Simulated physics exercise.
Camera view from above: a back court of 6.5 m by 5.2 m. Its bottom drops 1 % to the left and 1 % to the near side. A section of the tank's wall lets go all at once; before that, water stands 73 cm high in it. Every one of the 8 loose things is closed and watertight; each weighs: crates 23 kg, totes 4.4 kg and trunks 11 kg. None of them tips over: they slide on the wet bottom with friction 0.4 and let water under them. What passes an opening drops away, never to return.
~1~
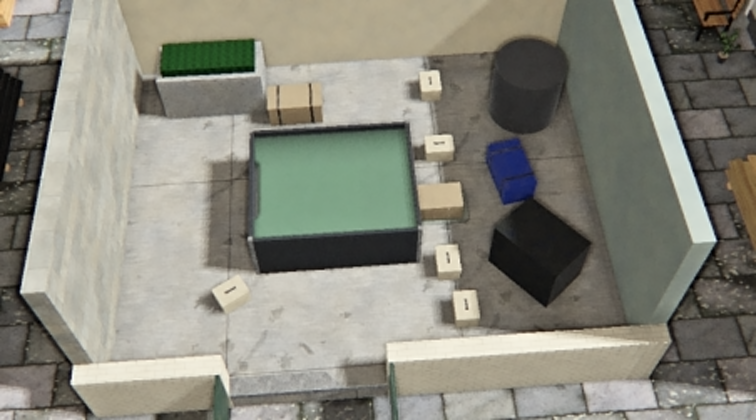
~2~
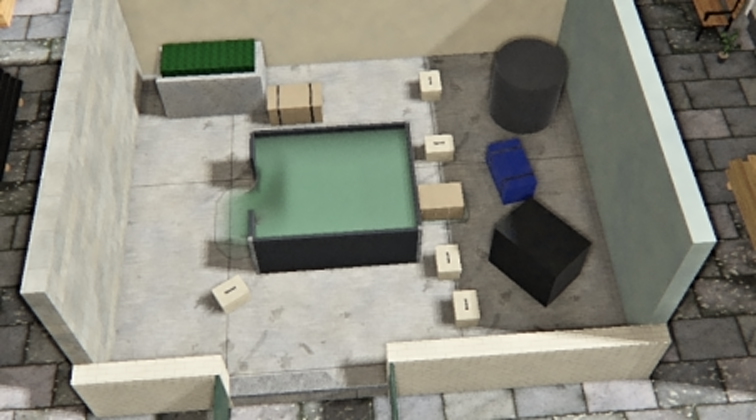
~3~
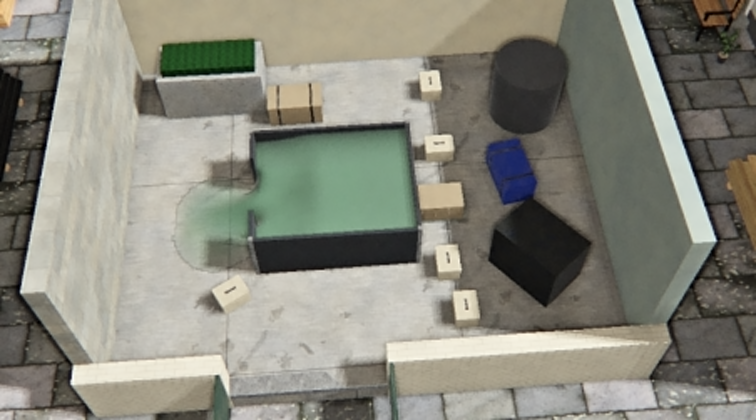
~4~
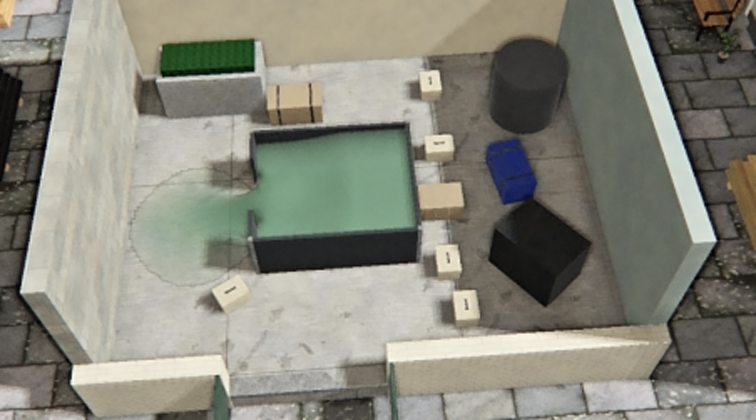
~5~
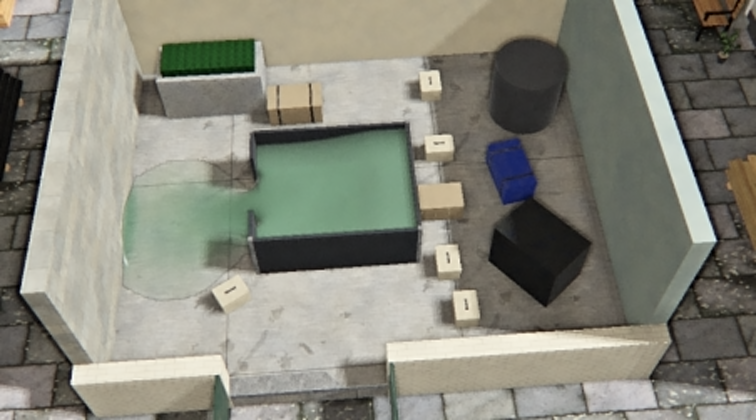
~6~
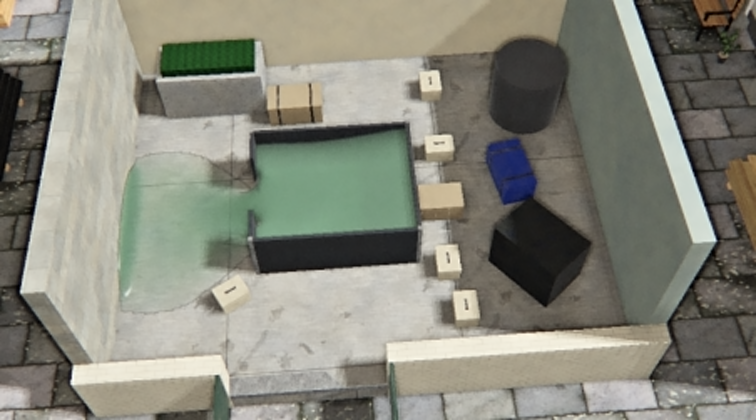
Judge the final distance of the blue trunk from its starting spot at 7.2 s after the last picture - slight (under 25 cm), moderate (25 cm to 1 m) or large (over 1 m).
I think it's going to budge a little.
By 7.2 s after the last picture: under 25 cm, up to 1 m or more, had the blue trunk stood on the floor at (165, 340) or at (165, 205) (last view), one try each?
Taken in turn, it is carried a long way and then glides a modest way.
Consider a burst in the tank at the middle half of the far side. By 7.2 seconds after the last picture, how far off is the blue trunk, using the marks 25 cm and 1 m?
Note: Blue trunk displaced a long way.
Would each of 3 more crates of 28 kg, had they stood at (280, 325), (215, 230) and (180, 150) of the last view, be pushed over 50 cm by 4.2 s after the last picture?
One by one: Beyond the mark, beyond the mark, beyond the mark.
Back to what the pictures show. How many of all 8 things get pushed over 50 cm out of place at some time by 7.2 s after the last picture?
Tally: 7.
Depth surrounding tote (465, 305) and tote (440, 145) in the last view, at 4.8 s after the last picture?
First about 7 cm, second about 3 cm.
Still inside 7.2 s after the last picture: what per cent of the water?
94 % or so.
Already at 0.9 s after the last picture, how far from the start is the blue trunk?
Some 0 cm from the start.
Then, 0.9 s after the last picture the blue trunk is near (512, 163), 0.0 m from its start, aground; 0 of 8 are out; 0 afloat.
Then, 2.8 s after the last picture the blue trunk is near (512, 163), 0.0 m from its start, aground; 0 of 8 are out; 0 afloat.
Then, 4.8 s after the last picture the blue trunk is near (514, 165), 0.0 m from its start, aground; 0 of 8 are out; 3 afloat.
Then, 7.2 s after the last picture the blue trunk is near (531, 192), 0.6 m from its start, afloat; 0 of 8 are out; 7 afloat.
